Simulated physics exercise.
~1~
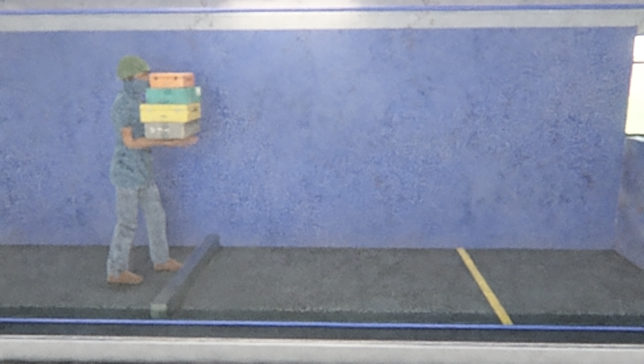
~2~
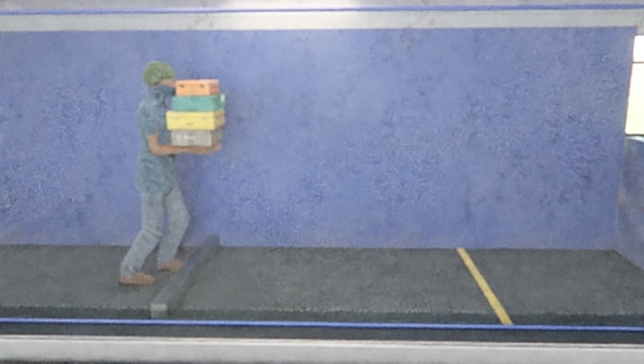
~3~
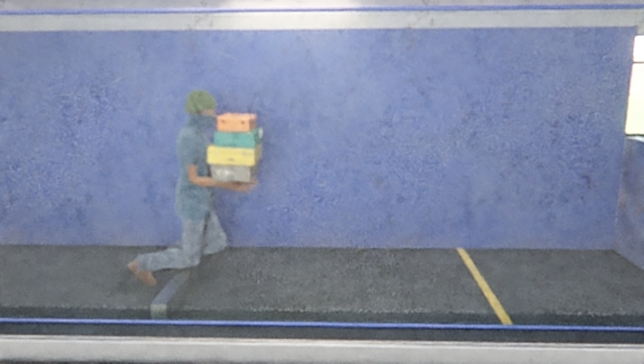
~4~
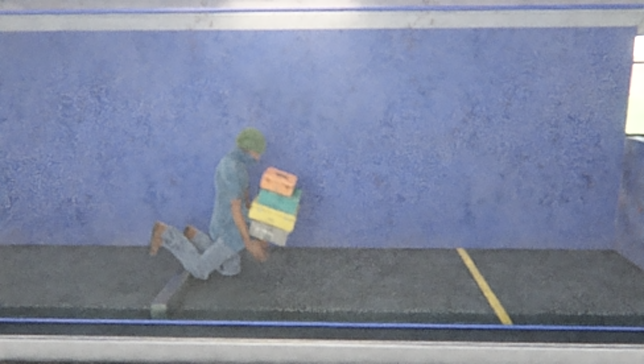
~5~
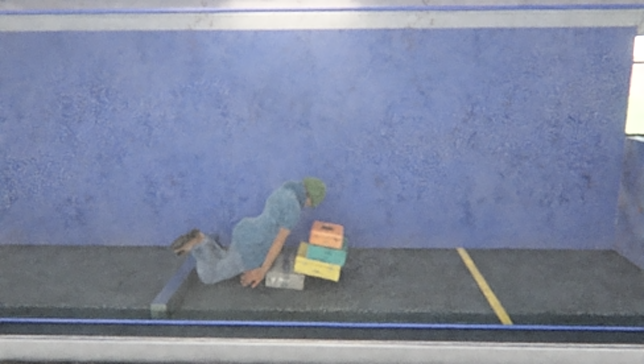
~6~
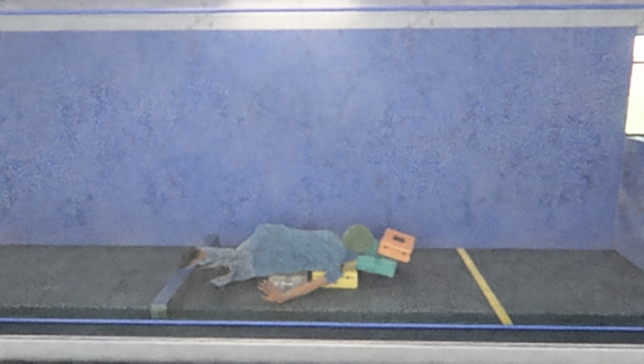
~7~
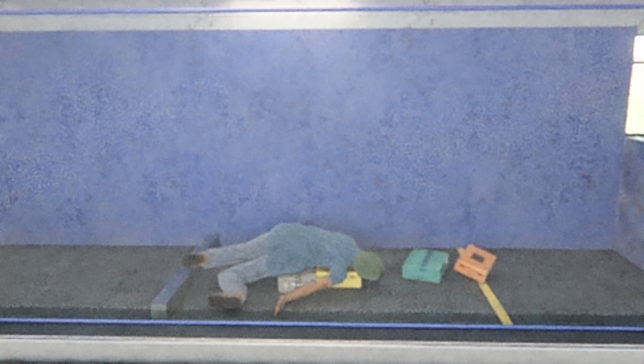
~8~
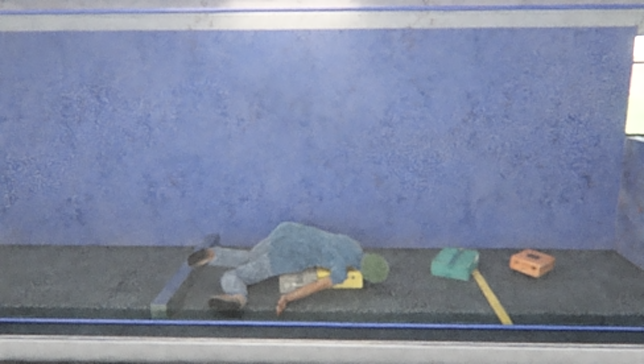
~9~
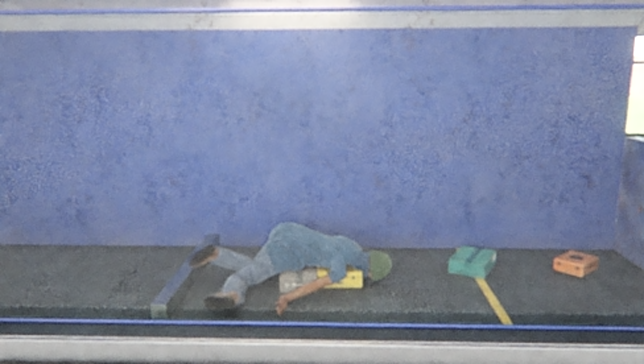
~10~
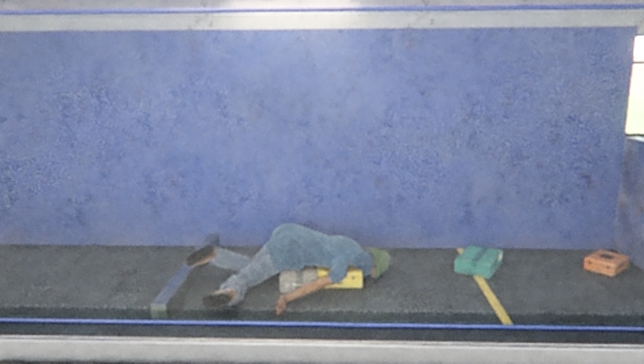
To begin with, a person in a green cap and jeans stands behind a low floor rail at the left, holding a stack of orange, teal, yellow and grey boxes on both forearms. The person and the stack drift right, then the knees fold over the rail and the body sinks. As the person pitches forward, the boxes tilt and drop to the floor. The body slumps limply onto the grey and yellow boxes, which stay short of the yellow line. The teal box slides to the line's far end, while the orange one crosses it and ends near the right wall.
